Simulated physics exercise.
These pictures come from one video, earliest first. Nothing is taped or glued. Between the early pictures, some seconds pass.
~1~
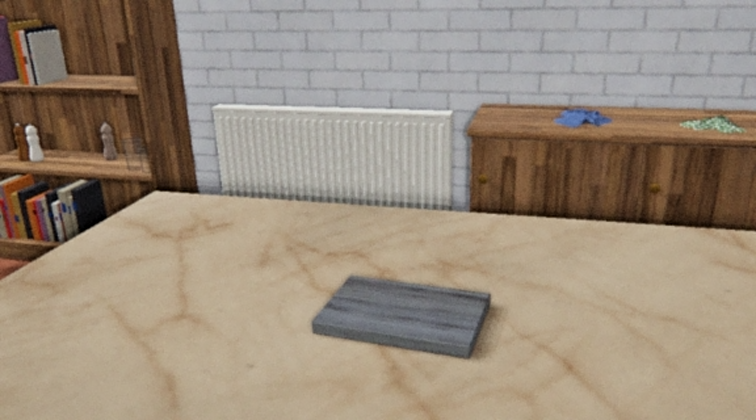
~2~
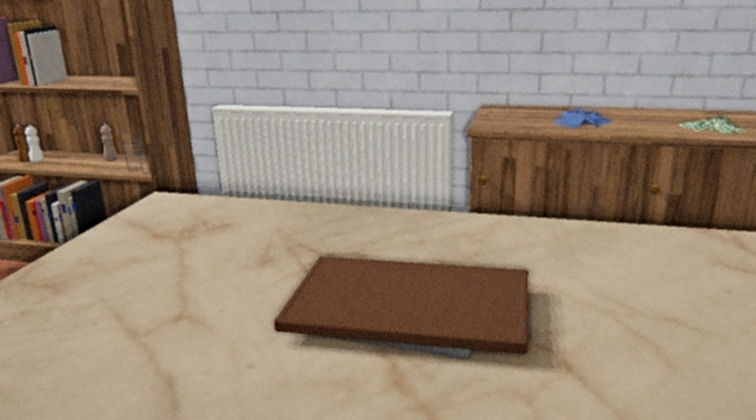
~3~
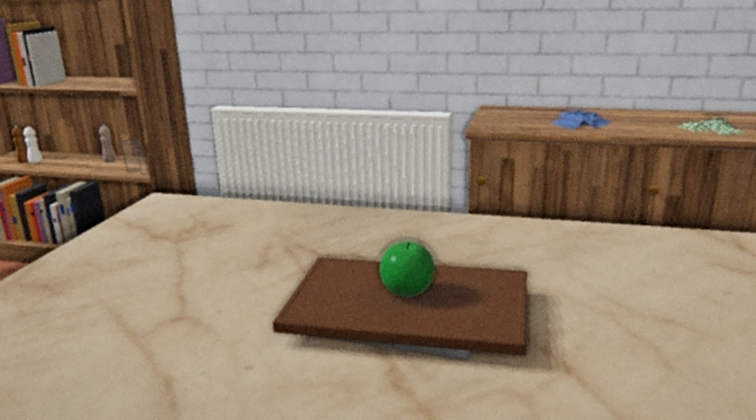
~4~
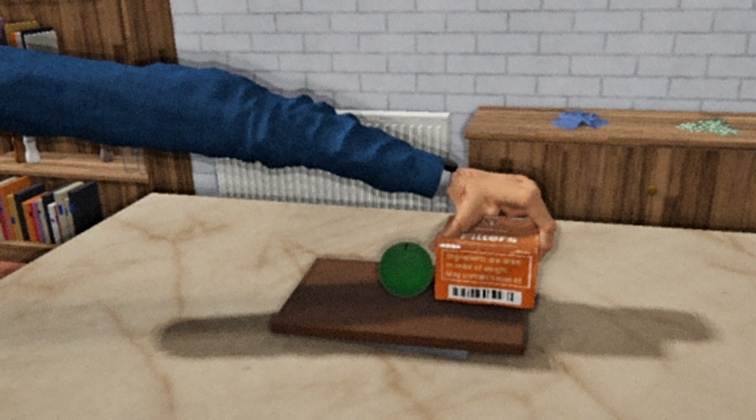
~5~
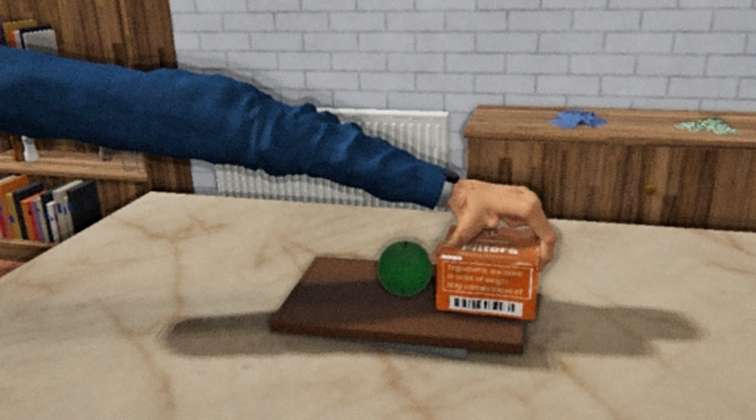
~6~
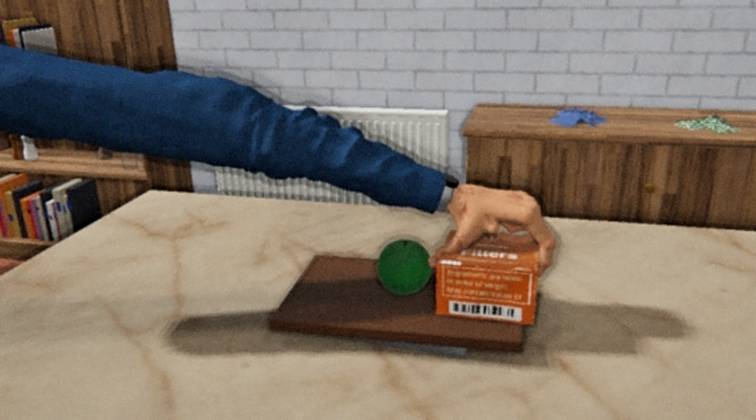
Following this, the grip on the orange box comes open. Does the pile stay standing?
Stays together.
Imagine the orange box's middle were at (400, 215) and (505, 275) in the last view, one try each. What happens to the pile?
In the first case the pile collapses, while in the second it remains standing.
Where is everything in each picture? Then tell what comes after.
In the first frame, the last thing is not in view yet.
In the second frame, the last thing is not in view yet.
In the third frame, the last thing is not in view yet.
The fourth frame shows on its way; orange box (489, 259); brown tray (406, 300).
The fifth frame shows on its way; orange box (490, 270); green apple (405, 268).
The sixth frame shows set down, still held; orange box (489, 275).
Then, 0.20 s later than the last frame, all is still.
Then, 0.70 s later than the last frame, orange box resting near (489, 275).
When it is over, all 4 as before. End places, in pixels of the last picture, orange box near (489, 275). The pile stays up.
